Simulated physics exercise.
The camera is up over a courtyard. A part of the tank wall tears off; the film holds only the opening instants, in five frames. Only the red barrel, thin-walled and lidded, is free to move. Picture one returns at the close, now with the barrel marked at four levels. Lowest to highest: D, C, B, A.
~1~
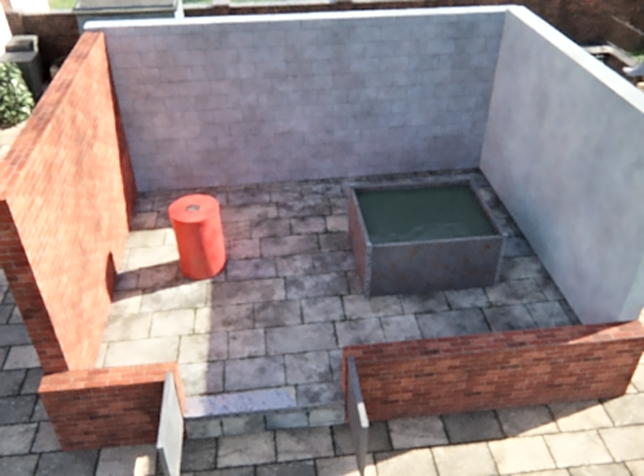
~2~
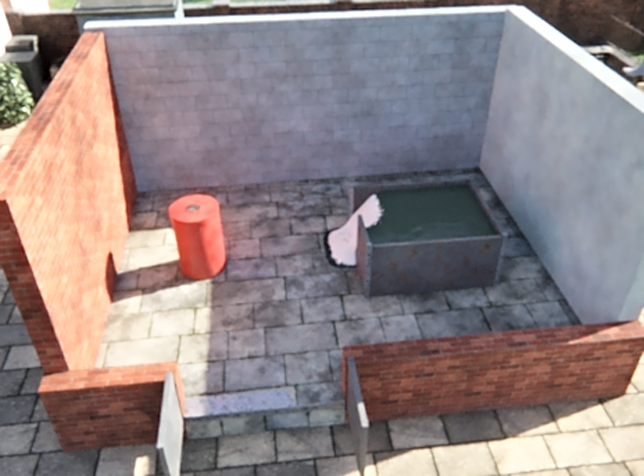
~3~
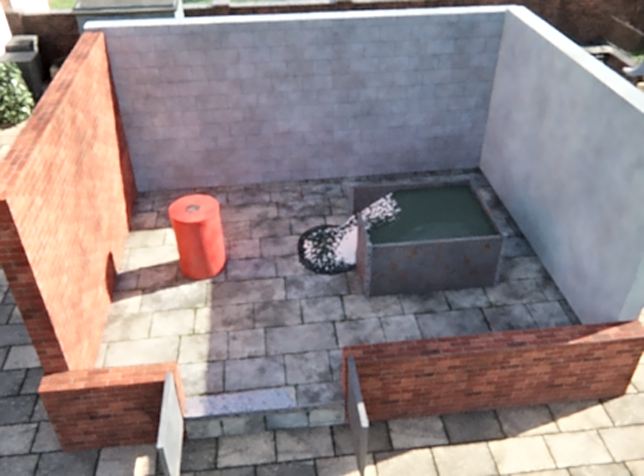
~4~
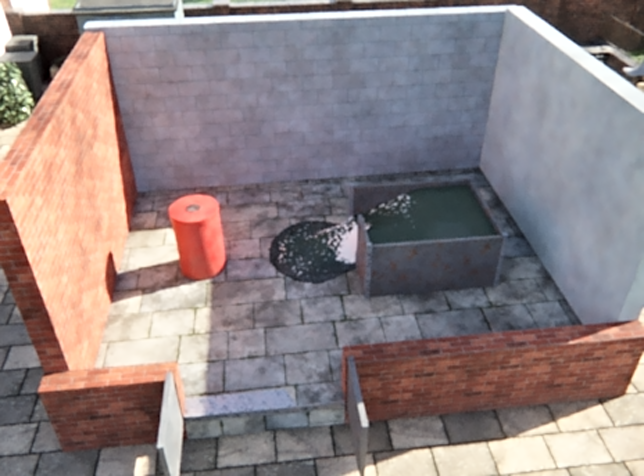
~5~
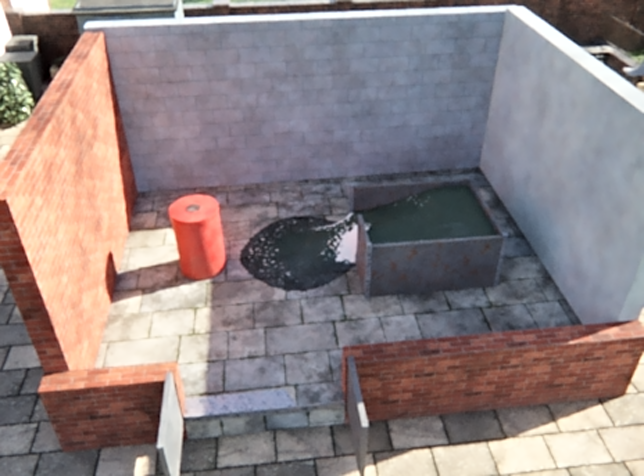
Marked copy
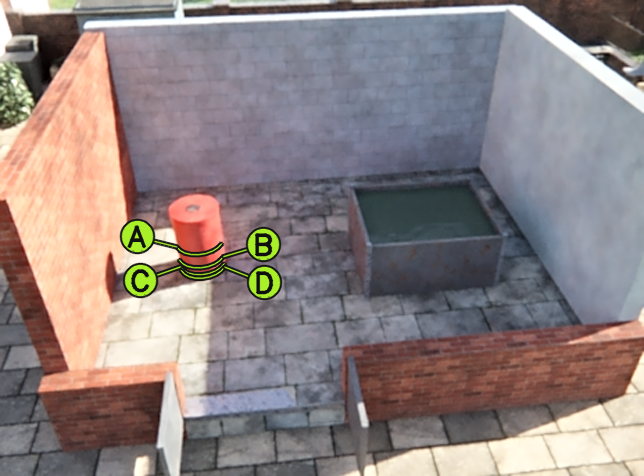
In this clip, a red barrel stands in a walled courtyard beside a full tank, whose left side opens and lets water pour onto the paving; the dark puddle spreads left toward the barrel, which stays still.
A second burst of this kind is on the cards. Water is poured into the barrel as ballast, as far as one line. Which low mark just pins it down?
It is A.
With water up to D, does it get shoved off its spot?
Yes, that goes wrong.
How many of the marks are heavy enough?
One.
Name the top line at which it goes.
The answer is B.
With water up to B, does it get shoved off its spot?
Yes, it does.
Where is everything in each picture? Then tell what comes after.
Lid of the red barrel at (194, 208); tank full, its middle at (423, 215); open gate at (261, 357).
Water covers 1 % of the ground and is seen nearest the barrel at (337, 255).
Water covers 3 % of the ground and is seen nearest the barrel at (308, 259).
Water covers 5 % of the ground and is seen nearest the barrel at (279, 262).
Lid of the red barrel at (194, 208); water covers 8 % of the ground and is seen nearest the barrel at (250, 265).
On the marked copy, A at (198, 254); B at (200, 267); C at (201, 274); D at (202, 278); from the bottom up D, C, B, A.
If A is chosen, it does not move.
If B is chosen, it is pushed about half its own width away.
If C is chosen, it is pushed about 4 times its own width away.
If D is chosen, it is pushed about twice its own width away.
